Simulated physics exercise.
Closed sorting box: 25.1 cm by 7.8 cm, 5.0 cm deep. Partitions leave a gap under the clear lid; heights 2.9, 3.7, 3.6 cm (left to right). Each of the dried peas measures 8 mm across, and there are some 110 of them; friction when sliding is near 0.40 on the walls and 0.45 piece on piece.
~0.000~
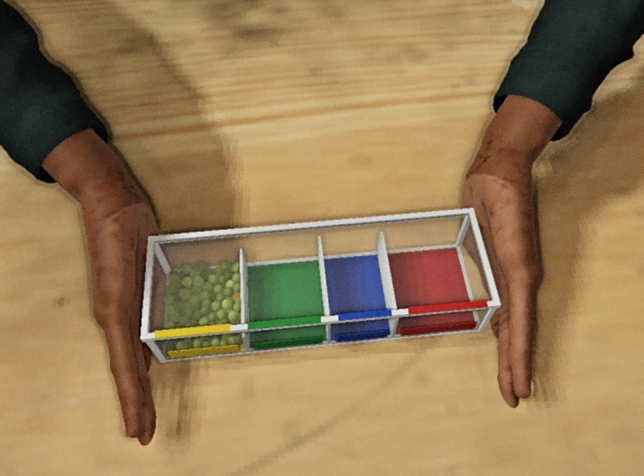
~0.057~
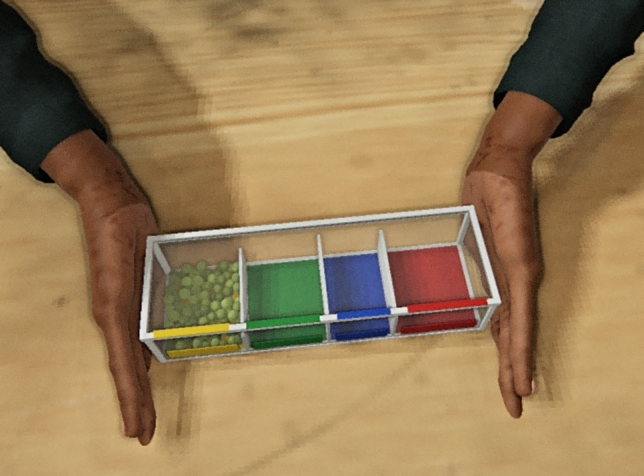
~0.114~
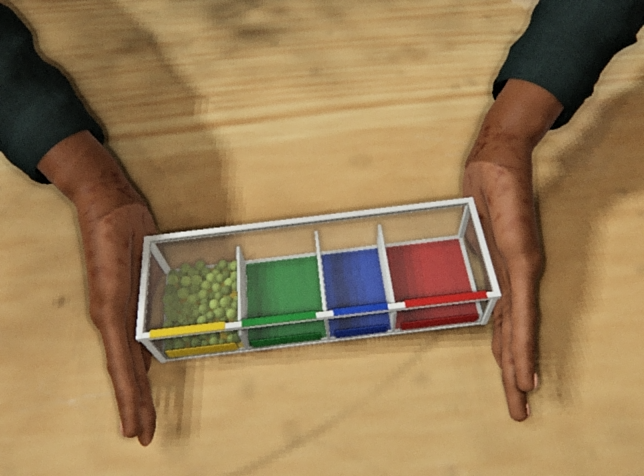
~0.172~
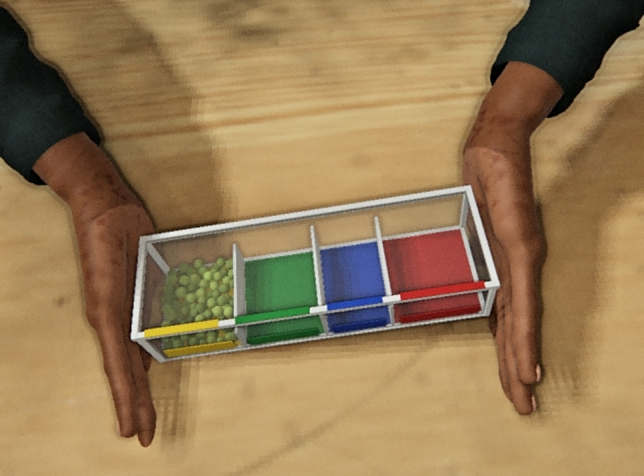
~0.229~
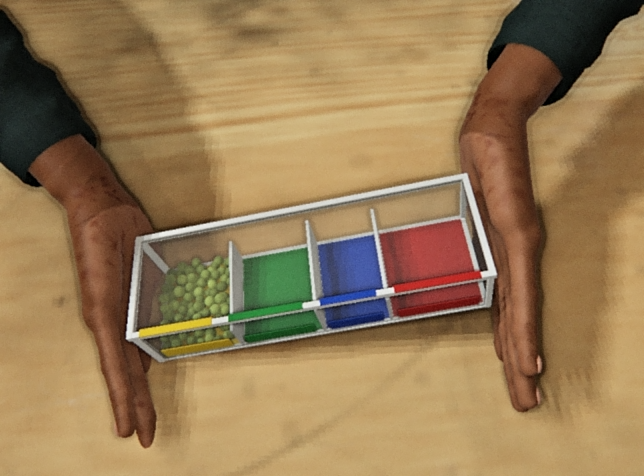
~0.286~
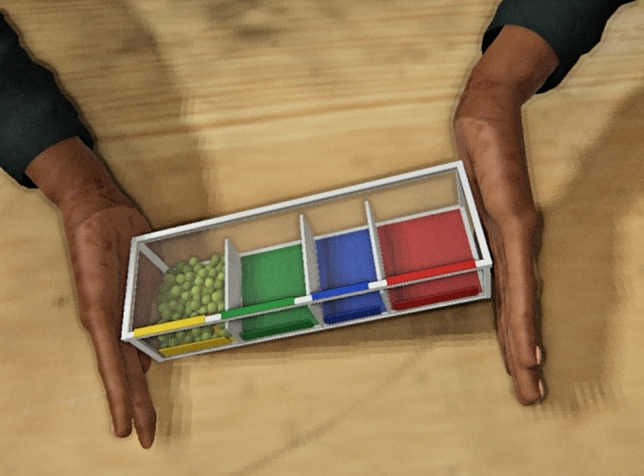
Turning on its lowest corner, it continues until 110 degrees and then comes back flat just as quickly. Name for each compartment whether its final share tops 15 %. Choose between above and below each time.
Red: Below, blue: Below, green: Below, yellow: Above.
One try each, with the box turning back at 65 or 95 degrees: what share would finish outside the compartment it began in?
Roughly 0 percent for the first try and 0 percent for the second.
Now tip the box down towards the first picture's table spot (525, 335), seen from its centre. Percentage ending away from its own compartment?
My guess is roughly 100 percent.
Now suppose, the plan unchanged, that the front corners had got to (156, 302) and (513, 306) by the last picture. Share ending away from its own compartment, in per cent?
Some 100 %.
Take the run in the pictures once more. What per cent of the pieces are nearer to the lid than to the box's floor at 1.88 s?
Roughly 50 per cent.
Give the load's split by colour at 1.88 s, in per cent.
It splits as red 0, blue 0, green 0 and yellow 100 percent.
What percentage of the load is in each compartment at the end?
Red 0; blue 0; green 0; yellow 100.
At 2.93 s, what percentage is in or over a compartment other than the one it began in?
It comes to some 0 per cent.
After 1.88 s, tilt 110 degrees; yellow 100 %.
After 2.93 s, tilt 51 degrees; yellow 100 %.
After 3.97 s, tilt 0 degrees; yellow 100 %.
By 4.7 s all is still; red 0 %, blue 0 %, green 0 %, yellow 100 %.
